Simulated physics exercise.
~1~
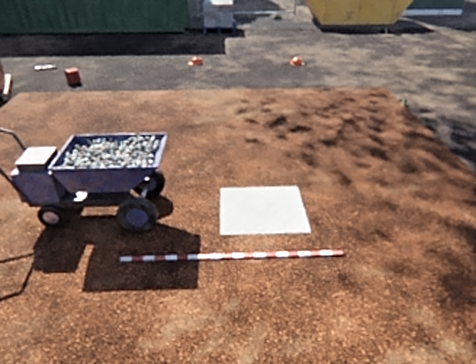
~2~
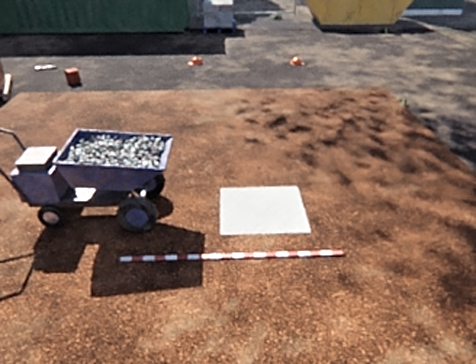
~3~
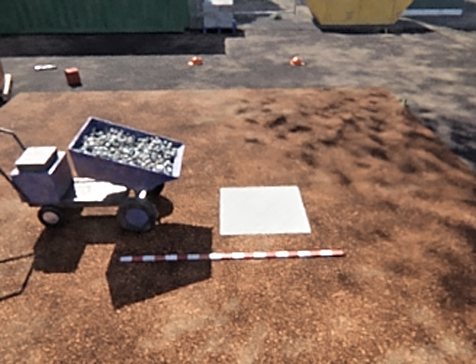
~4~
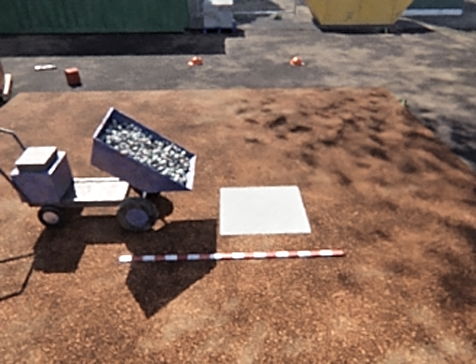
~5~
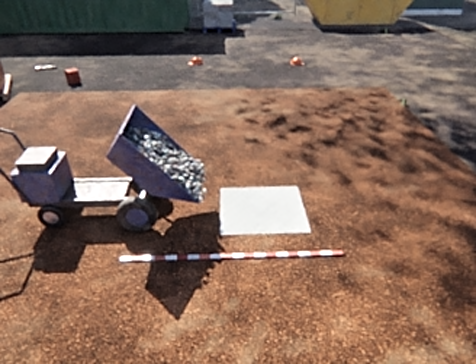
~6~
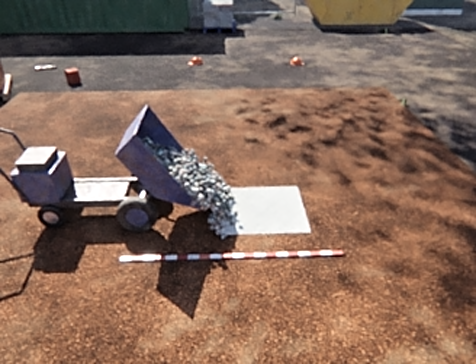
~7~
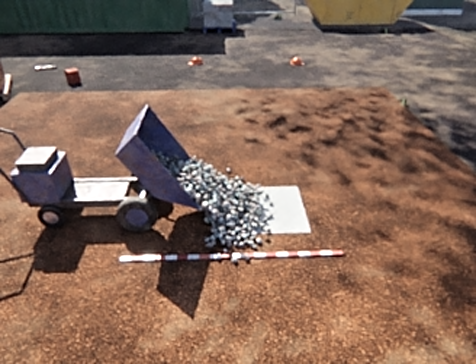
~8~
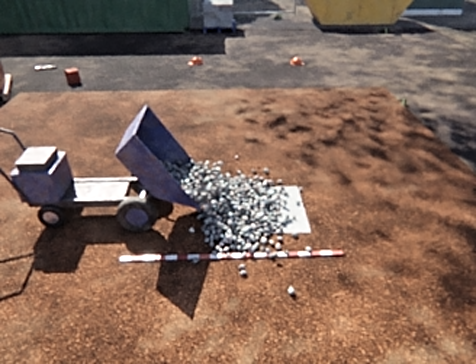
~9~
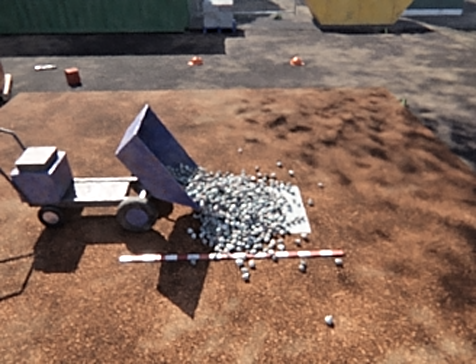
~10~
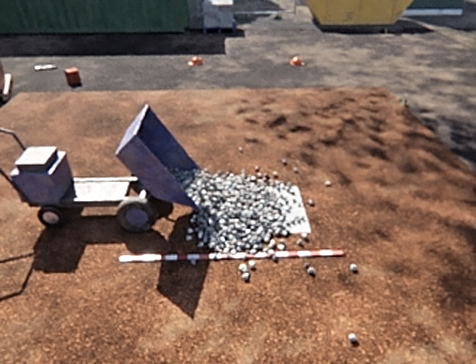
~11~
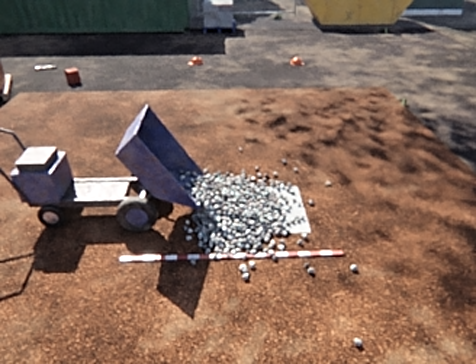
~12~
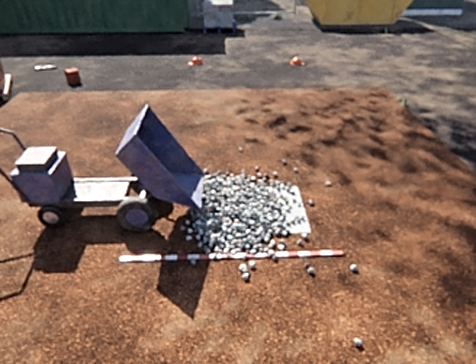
Small powered barrow tipping its skip and pouring grey stones to the right, leaving a heap partly covering a flat white sheet.
